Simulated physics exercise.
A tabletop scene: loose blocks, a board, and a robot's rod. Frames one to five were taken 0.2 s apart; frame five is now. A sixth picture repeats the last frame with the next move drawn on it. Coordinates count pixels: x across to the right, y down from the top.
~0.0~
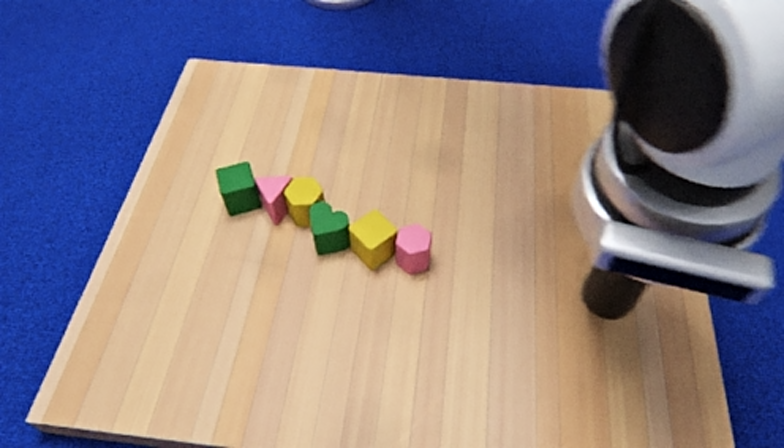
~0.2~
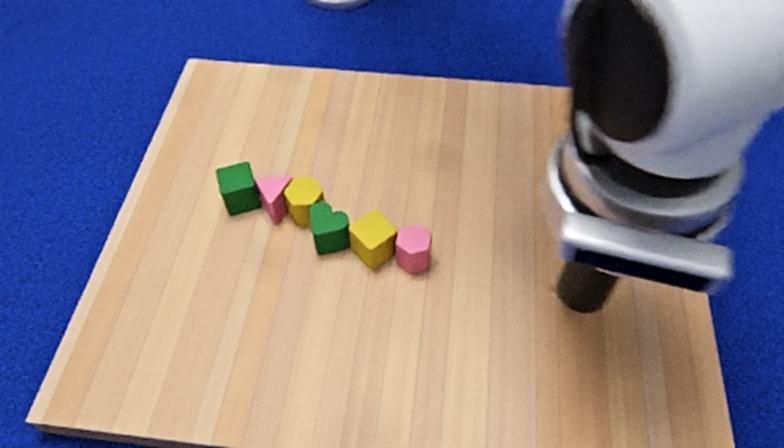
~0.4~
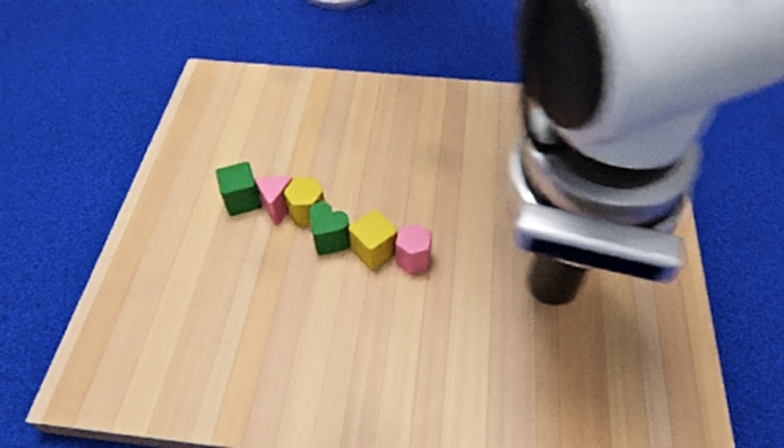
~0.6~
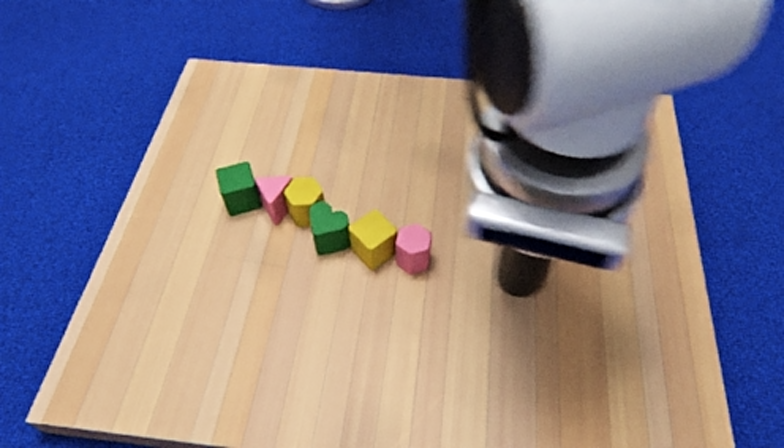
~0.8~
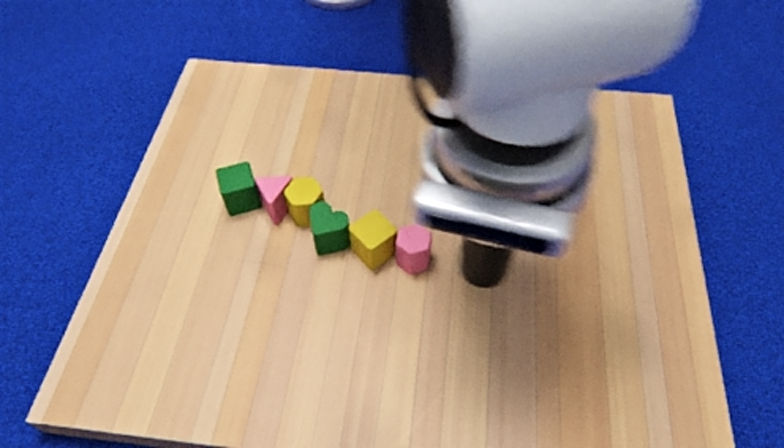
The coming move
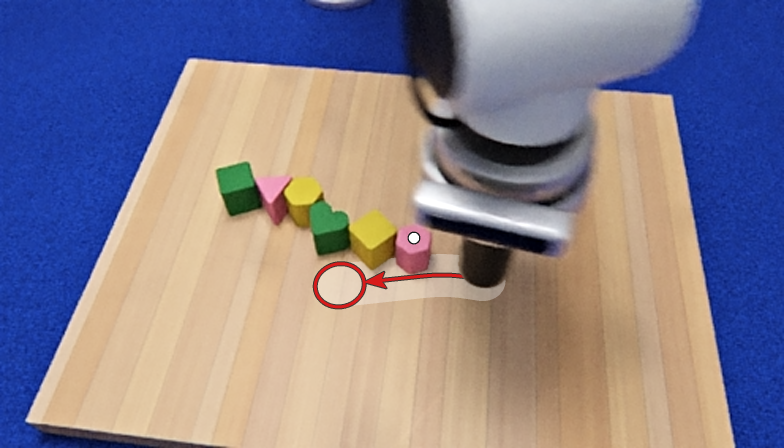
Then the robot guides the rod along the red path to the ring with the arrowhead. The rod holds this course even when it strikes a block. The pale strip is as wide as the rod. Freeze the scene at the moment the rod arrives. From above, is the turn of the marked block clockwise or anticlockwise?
I'd predict that, seen from above, the marked block rotates clockwise.
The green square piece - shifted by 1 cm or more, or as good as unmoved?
Undisturbed, or as good as.
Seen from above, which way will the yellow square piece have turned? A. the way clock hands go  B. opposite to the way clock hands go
It's B.
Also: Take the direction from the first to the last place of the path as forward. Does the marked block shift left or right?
Right-hand side.
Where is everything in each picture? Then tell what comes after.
The first picture shows rod's lower end at (607, 297); green square piece at (235, 177); yellow hexagonal block at (303, 190); green heart block at (327, 218); yellow square piece at (373, 228); pink hexagonal block at (414, 238).
The second picture shows rod at (582, 291); blocks still.
The third picture shows rod at (553, 283); blocks still.
The fourth picture shows rod at (520, 275); blocks still.
The fifth picture shows rod at (484, 266); green square piece at (235, 177); yellow hexagonal block at (303, 190); green heart block at (327, 218); yellow square piece at (373, 228); pink hexagonal block at (414, 238).
Drawn move, from (481, 279) through (410, 277) to (340, 285); the dot is on the pink hexagonal block.
One third of the way, rod at (434, 263); yellow square piece at (367, 222), turned 25° anticlockwise; pink hexagonal block at (402, 231), turned 40° clockwise.
Two thirds of the way, rod at (386, 267); green heart block at (321, 219); yellow square piece at (362, 216), turned 50° anticlockwise; pink hexagonal block at (398, 223), turned 55° clockwise.
At the end, rod at (338, 272); green square piece still; yellow hexagonal block still; green heart block at (321, 219); yellow square piece at (362, 216), turned 50° anticlockwise; pink hexagonal block at (398, 223), turned 55° clockwise.
